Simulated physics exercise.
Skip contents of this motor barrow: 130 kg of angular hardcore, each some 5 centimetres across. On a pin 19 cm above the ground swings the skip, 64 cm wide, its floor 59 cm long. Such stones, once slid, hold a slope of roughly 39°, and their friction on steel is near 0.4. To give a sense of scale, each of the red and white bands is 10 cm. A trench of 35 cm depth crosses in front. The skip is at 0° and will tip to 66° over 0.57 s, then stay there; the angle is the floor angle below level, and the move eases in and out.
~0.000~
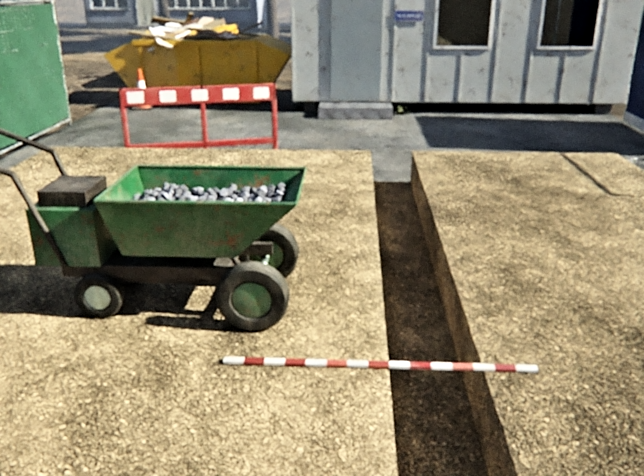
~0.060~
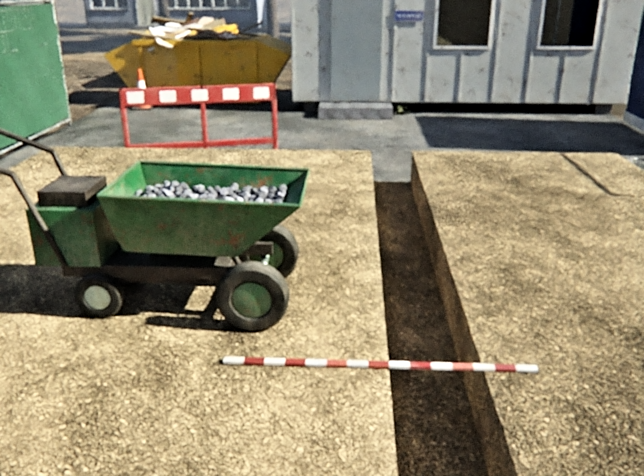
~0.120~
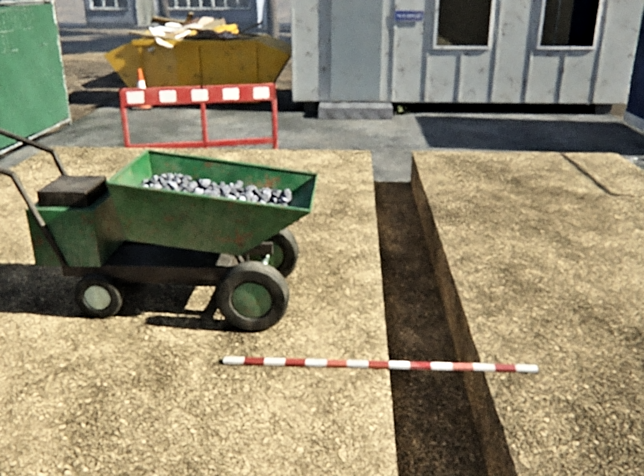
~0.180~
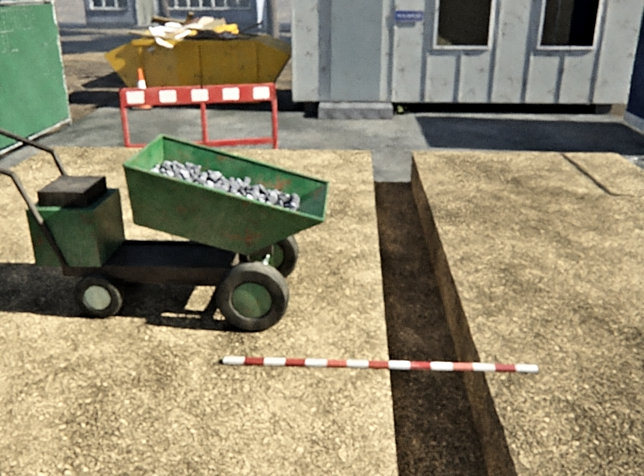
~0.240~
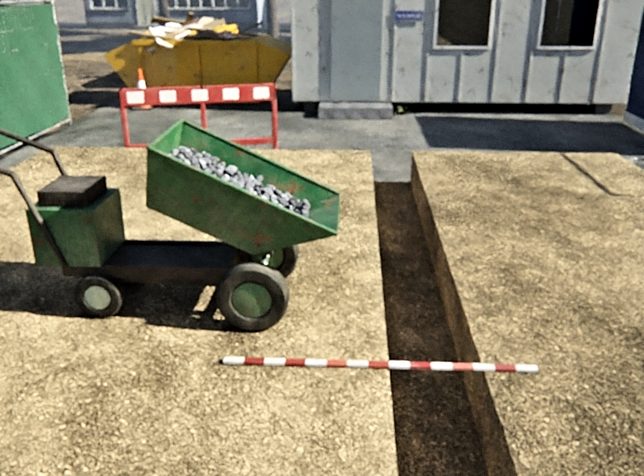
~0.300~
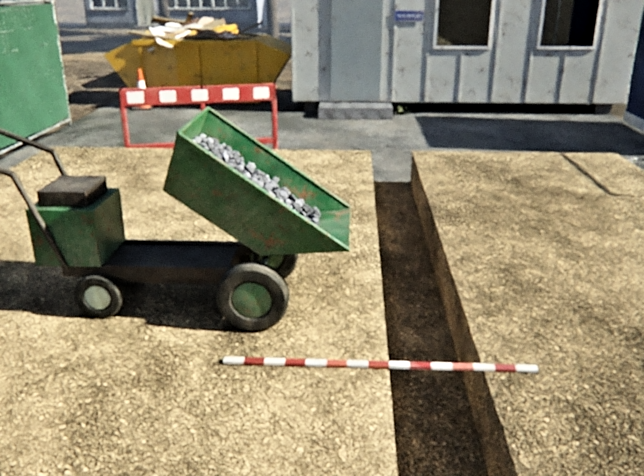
At the start, a green motor barrow loaded with grey stones stands level on sandy ground, left of a trench with a red-and-white pole lying across it. Its skip begins tilting slowly, then swings up steeply at the back, its front lip lowering toward the right while the wheels stay still.
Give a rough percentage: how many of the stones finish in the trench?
96 %.
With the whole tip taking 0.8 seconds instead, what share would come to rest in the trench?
About 95 percent, I'd say.
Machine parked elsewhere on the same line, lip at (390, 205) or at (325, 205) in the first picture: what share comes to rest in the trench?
First place: Near 35%; second place: Near 90%.
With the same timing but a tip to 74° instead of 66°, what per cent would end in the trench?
Close to 90 per cent then.
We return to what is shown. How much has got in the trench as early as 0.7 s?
Some 5 per cent of the load by that point.
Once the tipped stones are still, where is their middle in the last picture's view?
(422, 347).
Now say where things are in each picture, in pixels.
The skip is at 0°, its lip at (296, 205); the top of the load is at (244, 192), in the first frame.
The skip is at 2°, its lip at (300, 206); the top of the load is at (183, 190); the stones move at 0.5 m/s on average, in the second frame.
Lip at (310, 212), floor tilted 8°, highest stones at (169, 182); the stones move at 0.8 m/s on average, in the third frame.
Lip at (323, 221), floor tilted 16°, highest stones at (173, 169); the stones move at 1.3 m/s on average, in the fourth frame.
The skip is at 25°, its lip at (337, 234); the top of the load is at (183, 153); the stones move at 1.5 m/s on average, in the fifth frame.
Lip at (349, 250), floor tilted 36°, highest stones at (204, 142); the stones move at 1.6 m/s on average, in the sixth frame.
After 0.4 s the floor is at 56°; 100 % in the skip; the foremost stones are at (335, 253).
After 0.7 s the floor is at 66°; 92 % in the skip, 4 % short of the trench, 4 % in the trench; the foremost stones are at (400, 298).
After 1.0 s the floor is at 66°; 22 % in the skip, 4 % short of the trench, 74 % in the trench; the foremost stones are at (457, 345).
After 3.0 s the floor is at 66°; 0 % in the skip, 4 % short of the trench, 96 % in the trench; the foremost stones are at (452, 326).
